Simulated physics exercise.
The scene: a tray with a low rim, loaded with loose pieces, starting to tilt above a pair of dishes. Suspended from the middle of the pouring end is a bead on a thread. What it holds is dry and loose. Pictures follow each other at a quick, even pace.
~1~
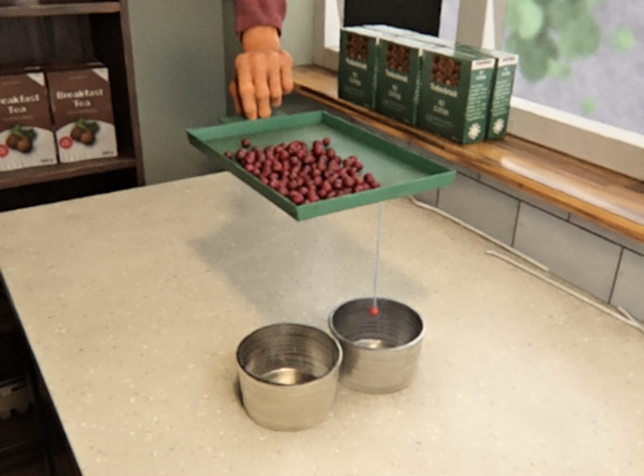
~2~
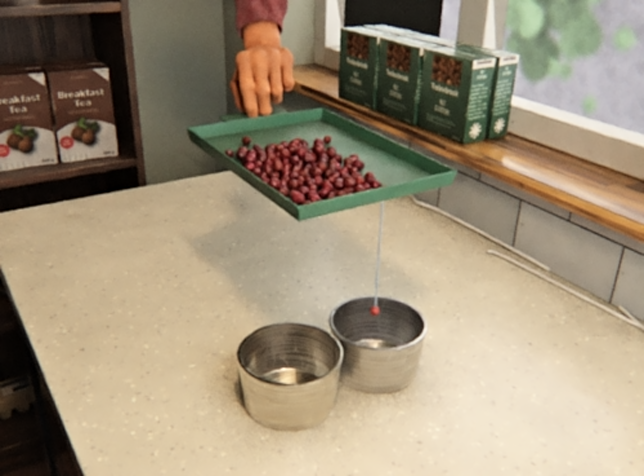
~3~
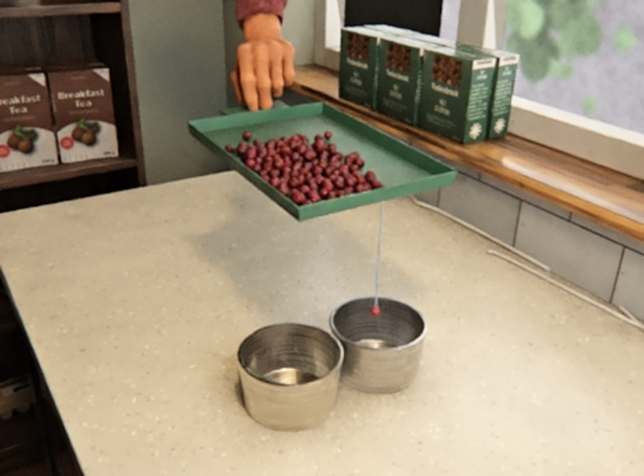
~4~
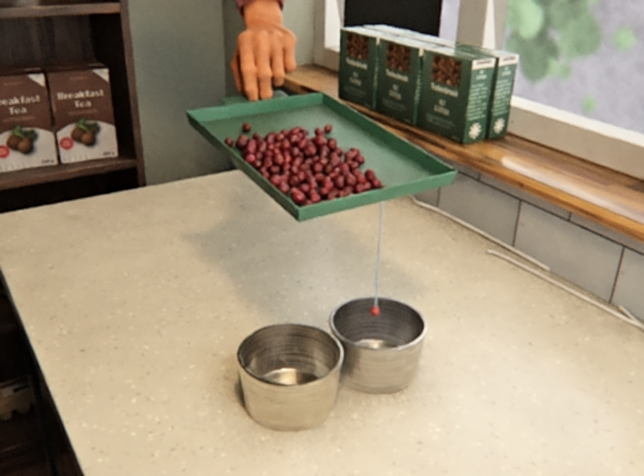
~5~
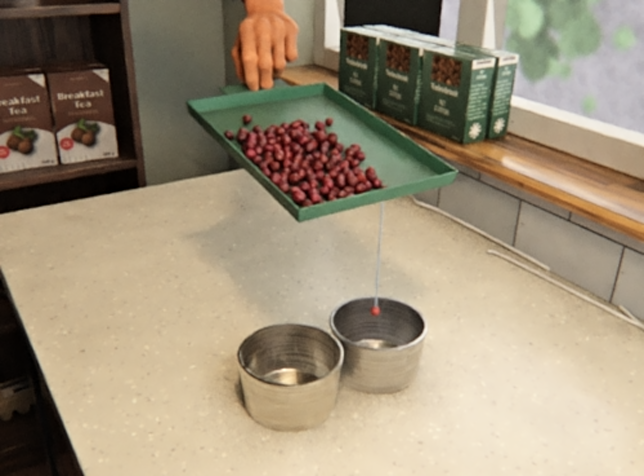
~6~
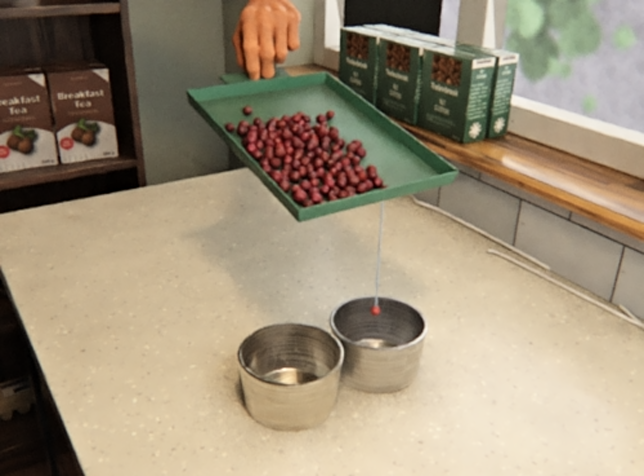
On a kitchen counter, a hand slowly tilts a green tray of dried cherries above two metal dishes.
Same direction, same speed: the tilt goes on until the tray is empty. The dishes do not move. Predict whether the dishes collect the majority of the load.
The dishes will keep a minor share of it.
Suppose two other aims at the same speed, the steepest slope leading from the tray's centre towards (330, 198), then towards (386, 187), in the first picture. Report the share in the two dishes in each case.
That comes to 60 per cent the first time and 0 per cent the second.
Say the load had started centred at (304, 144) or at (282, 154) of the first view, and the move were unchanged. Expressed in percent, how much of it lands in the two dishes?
First case: Around 20 %; second case: Around 20 %.
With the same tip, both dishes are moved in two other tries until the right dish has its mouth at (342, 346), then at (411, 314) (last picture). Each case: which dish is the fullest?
Placement one: The right-positioned dish. Placement two: The left-positioned dish.
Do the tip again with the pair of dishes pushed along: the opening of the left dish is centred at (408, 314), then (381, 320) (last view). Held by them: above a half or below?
Try 1: A lesser share; try 2: A lesser share.
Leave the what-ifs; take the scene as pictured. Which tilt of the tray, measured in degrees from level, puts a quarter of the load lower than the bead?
I'd say close to 100 degrees.
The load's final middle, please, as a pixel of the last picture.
The centre settles at about (391, 427).
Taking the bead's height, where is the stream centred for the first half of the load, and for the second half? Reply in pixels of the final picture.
Early half: (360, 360); late half: (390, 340).
Soon, tray tipped steeply; nearly all on the tray; a stray few in the air.
A while on, tray tipped right over; about half on the tray; a stray few in the left dish; a small part outside both; about a third in the air.
Towards the end, tray tipped past a quarter turn; a small part in the left dish; a small part in the right dish; most outside both.
Finally, tray tipped past a quarter turn; a small part in the left dish; a small part in the right dish; most outside both.
